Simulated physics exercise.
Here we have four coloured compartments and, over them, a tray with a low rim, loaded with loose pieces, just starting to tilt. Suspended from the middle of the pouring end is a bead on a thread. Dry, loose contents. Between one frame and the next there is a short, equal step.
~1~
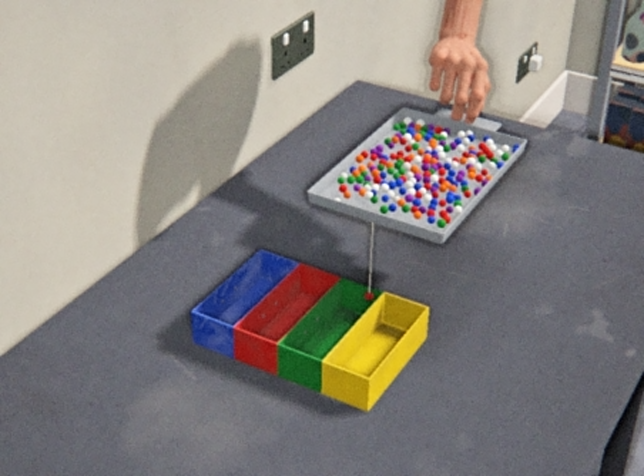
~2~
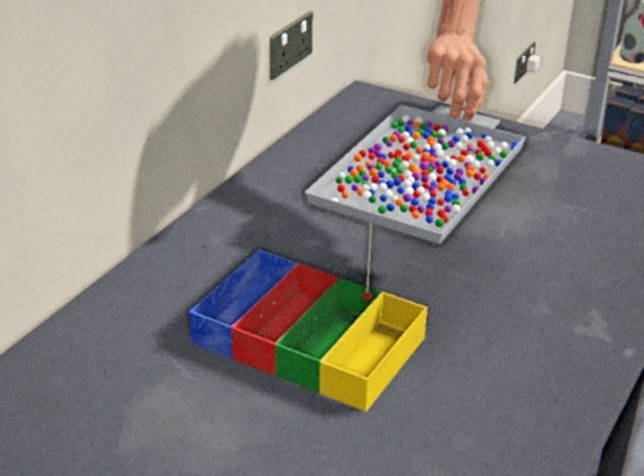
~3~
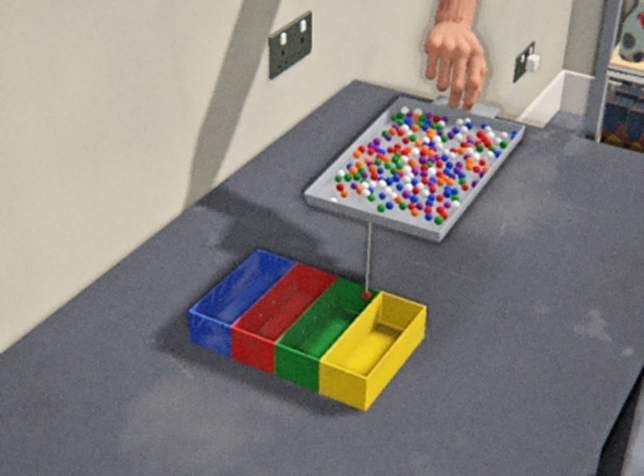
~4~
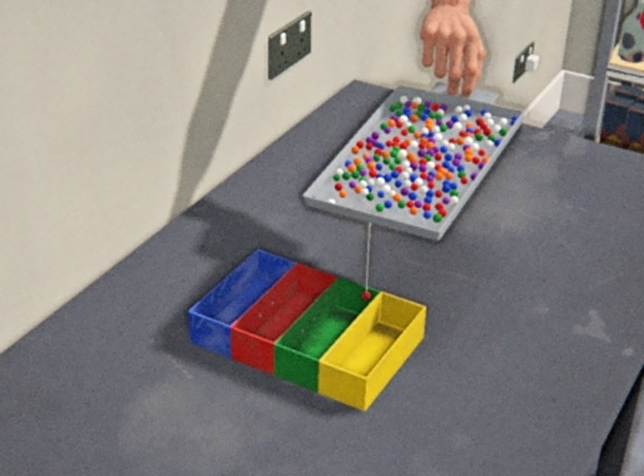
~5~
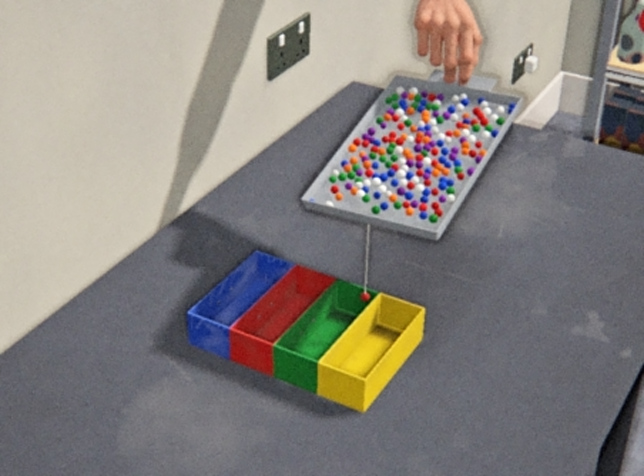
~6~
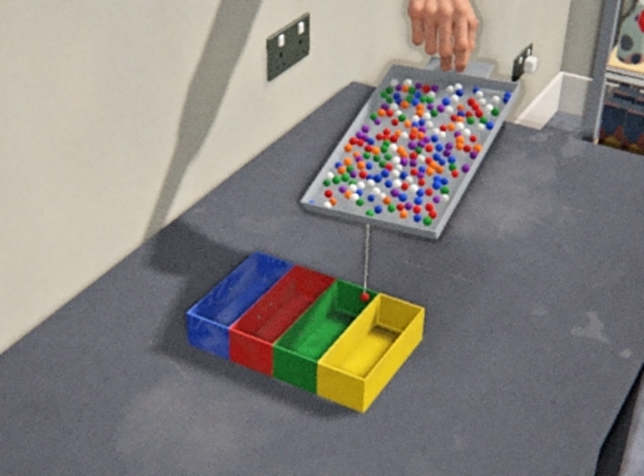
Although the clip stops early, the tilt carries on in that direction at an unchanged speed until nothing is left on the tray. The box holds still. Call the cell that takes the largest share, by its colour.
Most goes to the red cell.
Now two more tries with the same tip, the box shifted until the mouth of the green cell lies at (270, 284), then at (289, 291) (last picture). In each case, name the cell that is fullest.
Try one: That yellow cell; try two: Green.
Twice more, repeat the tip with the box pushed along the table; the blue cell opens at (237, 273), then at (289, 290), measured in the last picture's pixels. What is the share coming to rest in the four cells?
Close to 90 per cent, followed by close to 90 per cent.
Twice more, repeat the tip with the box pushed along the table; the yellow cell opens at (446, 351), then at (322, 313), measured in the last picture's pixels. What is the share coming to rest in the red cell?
Close to 20 in a hundred, then close to 0 in a hundred.
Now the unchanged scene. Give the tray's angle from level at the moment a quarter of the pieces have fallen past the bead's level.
Roughly 75 degrees from level.
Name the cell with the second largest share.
The one in second place is the cell in green.
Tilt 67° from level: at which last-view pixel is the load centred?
Around (336, 205).
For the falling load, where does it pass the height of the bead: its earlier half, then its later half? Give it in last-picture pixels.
Half one: (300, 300), half two: (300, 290).
Soon after the last picture, tray tipped steeply; most on the tray; a small part in the red cell; a stray few in the green cell; a stray few in the blue cell; a stray few in the yellow cell; about a quarter falling or outside the box.
A little later, tray tipped past a quarter turn; a stray few on the tray; about half in the red cell; about a quarter in the green cell; a small part in the yellow cell; a stray few in the blue cell; a small part falling or outside the box.
Later still, tray tipped past a quarter turn; about two thirds in the red cell; about a quarter in the green cell; a small part in the yellow cell; a small part in the blue cell; a stray few falling or outside the box.
By the end, tray tipped past a quarter turn; about two thirds in the red cell; about a quarter in the green cell; a small part in the yellow cell; a small part in the blue cell; a stray few outside the box.
